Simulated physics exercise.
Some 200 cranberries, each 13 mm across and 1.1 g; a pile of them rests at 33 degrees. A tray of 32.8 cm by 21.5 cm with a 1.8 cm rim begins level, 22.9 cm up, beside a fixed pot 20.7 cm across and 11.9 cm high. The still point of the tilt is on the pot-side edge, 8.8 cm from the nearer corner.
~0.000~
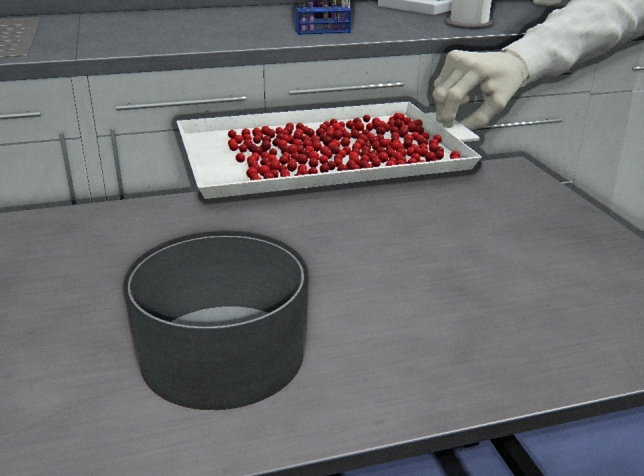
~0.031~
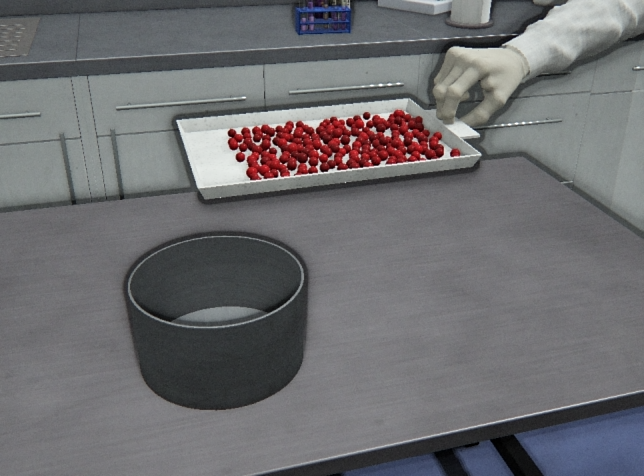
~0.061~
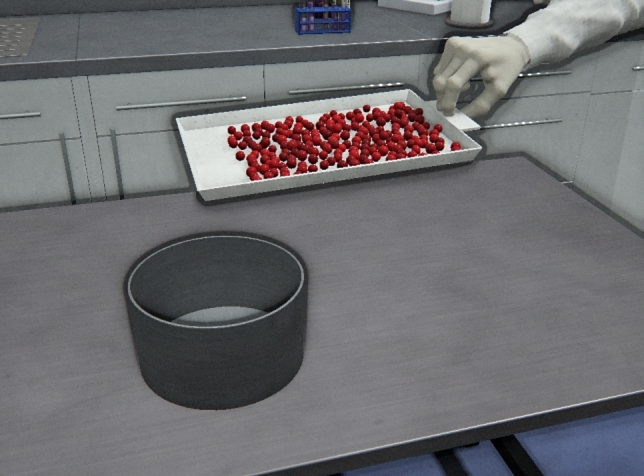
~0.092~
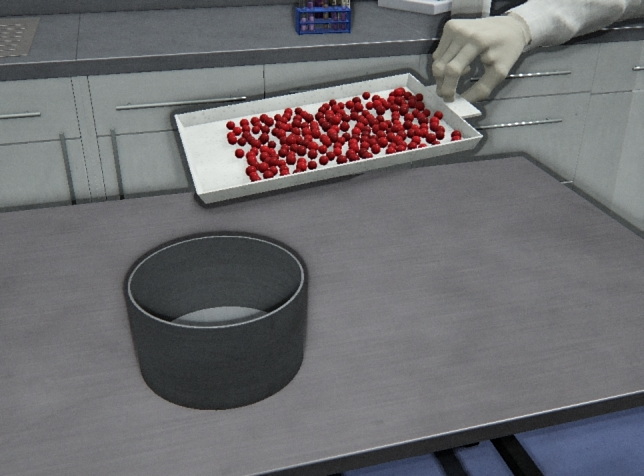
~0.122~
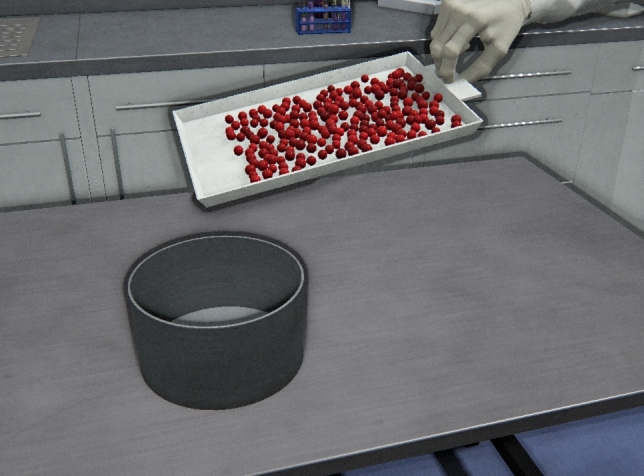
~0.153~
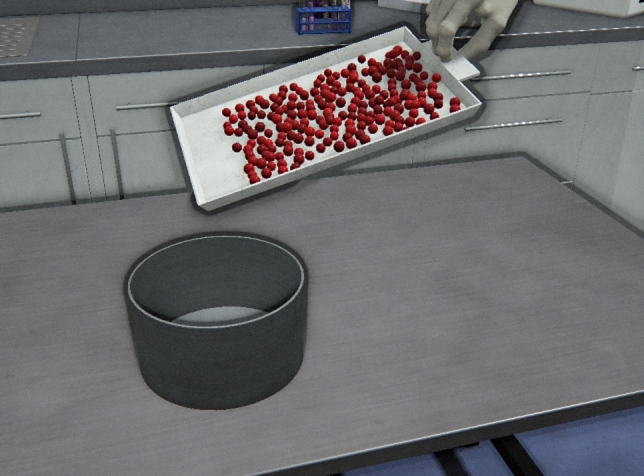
In the video, a gloved hand grips the right end of a white tray of small red berries above a gray table with a dark round pot, then raises that end so the tray slants down to the left.
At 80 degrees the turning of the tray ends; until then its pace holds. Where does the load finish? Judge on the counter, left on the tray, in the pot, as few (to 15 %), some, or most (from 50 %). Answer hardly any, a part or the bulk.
Counter a part, tray hardly any, pot the bulk.
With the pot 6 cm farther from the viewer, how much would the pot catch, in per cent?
It would be near 45 per cent.
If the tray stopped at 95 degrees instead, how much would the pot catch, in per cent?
Then about 80 per cent.
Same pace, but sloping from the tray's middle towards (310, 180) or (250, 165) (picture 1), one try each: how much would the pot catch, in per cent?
Some 55 and 35 per cent.
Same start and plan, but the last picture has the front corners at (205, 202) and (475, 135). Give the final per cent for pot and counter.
Pot 75, counter 25.
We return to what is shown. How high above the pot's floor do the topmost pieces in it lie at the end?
Roughly 3.5 cm.
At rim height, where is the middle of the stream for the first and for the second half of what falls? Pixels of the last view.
At about (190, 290), then at (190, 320).
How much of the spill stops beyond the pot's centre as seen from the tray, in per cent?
About 100 per cent.
Then, at 0.31 s, tilt 51 degrees; the tray holds 100 %, the pot 0 %.
After 0.42 s, tilt 73 degrees; the tray holds 100 %, the pot 0 %.
After 0.66 s, tilt 80 degrees; the tray holds 5 %, the pot 70 %.
In the end, at 1.6 s, counter 25 %, tray 0 %, pot 75 %.
